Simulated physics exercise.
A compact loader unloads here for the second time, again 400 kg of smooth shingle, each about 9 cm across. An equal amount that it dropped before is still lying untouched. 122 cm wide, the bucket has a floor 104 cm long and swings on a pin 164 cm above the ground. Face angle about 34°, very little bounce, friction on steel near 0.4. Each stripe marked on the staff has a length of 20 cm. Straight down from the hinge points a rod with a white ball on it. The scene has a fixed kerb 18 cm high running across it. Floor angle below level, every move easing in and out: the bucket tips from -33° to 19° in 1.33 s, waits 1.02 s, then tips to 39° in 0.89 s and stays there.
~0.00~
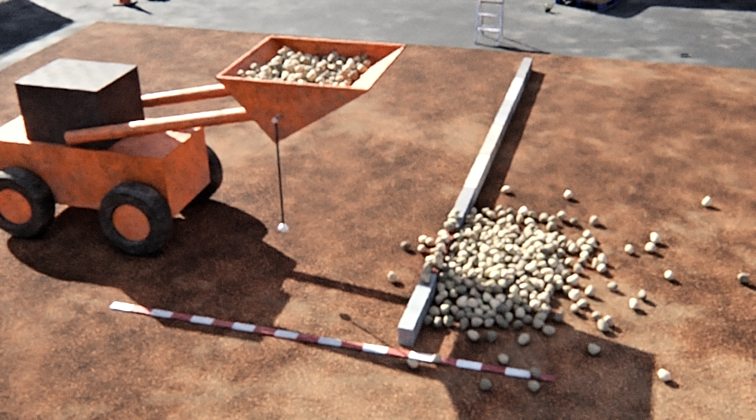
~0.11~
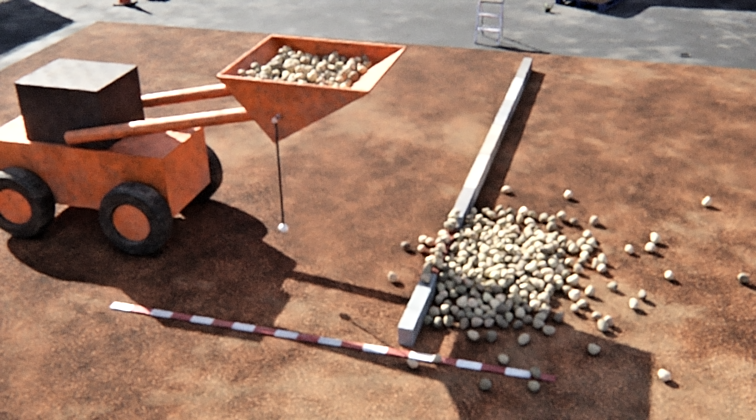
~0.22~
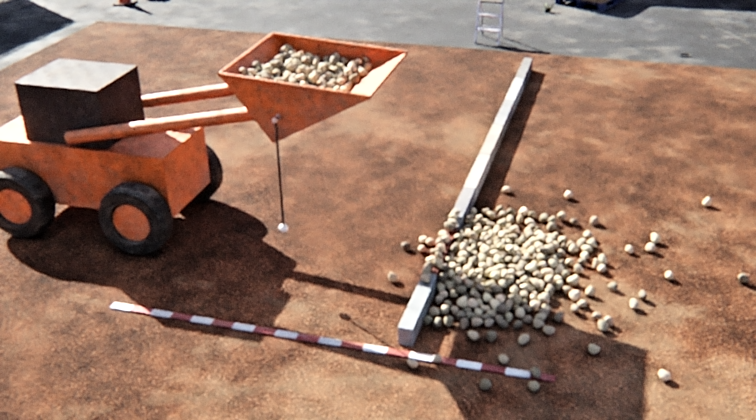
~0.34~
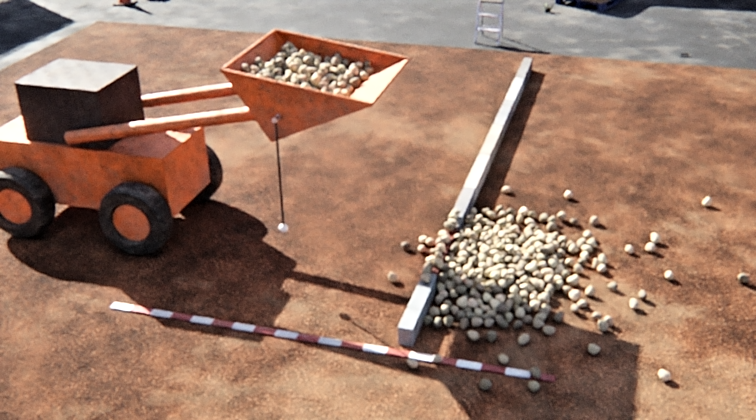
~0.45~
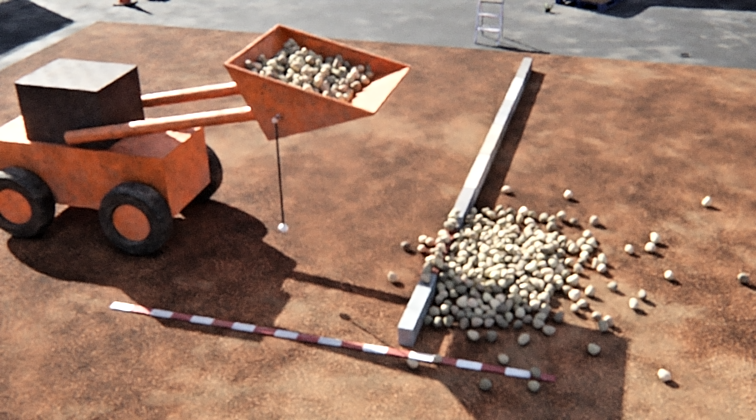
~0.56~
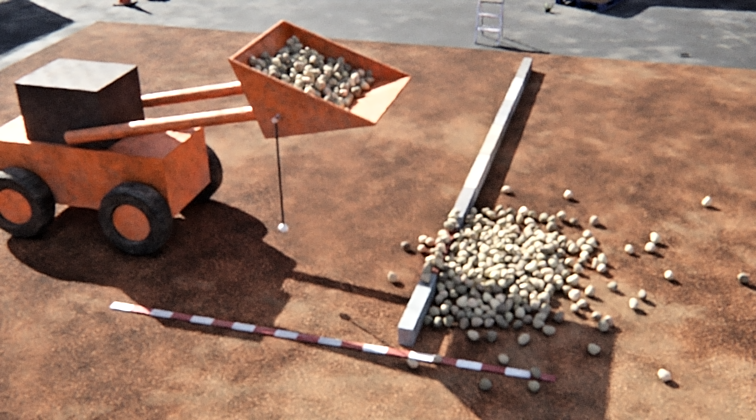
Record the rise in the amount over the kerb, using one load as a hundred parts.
Rise: About 25 parts in every hundred.
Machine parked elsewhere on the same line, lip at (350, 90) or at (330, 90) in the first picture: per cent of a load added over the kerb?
Roughly 10 and 0 per cent, in that order.
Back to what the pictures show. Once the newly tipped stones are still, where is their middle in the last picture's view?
Centre at roughly (421, 251).
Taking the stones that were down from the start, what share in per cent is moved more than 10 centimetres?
Estimate: 5 %, roughly.
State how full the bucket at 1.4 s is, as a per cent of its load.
Close to 100 per cent of the load.
After 1.0 s the floor is at 11°; in per cent of one load, 100 in the bucket, 5 on this side of the kerb, 95 over the kerb; the foremost stones are at (706, 270).
After 1.4 s the floor is at 19°; in per cent of one load, 99 in the bucket, 6 on this side of the kerb, 95 over the kerb; the foremost stones are at (706, 270).
After 3.7 s the floor is at 39°; in per cent of one load, 0 in the bucket, 79 on this side of the kerb, 121 over the kerb; the foremost stones are at (706, 270).
After 6.5 s the floor is at 39°; in per cent of one load, 0 in the bucket, 79 on this side of the kerb, 121 over the kerb; the foremost stones are at (706, 270). Net gain over the kerb, 25.
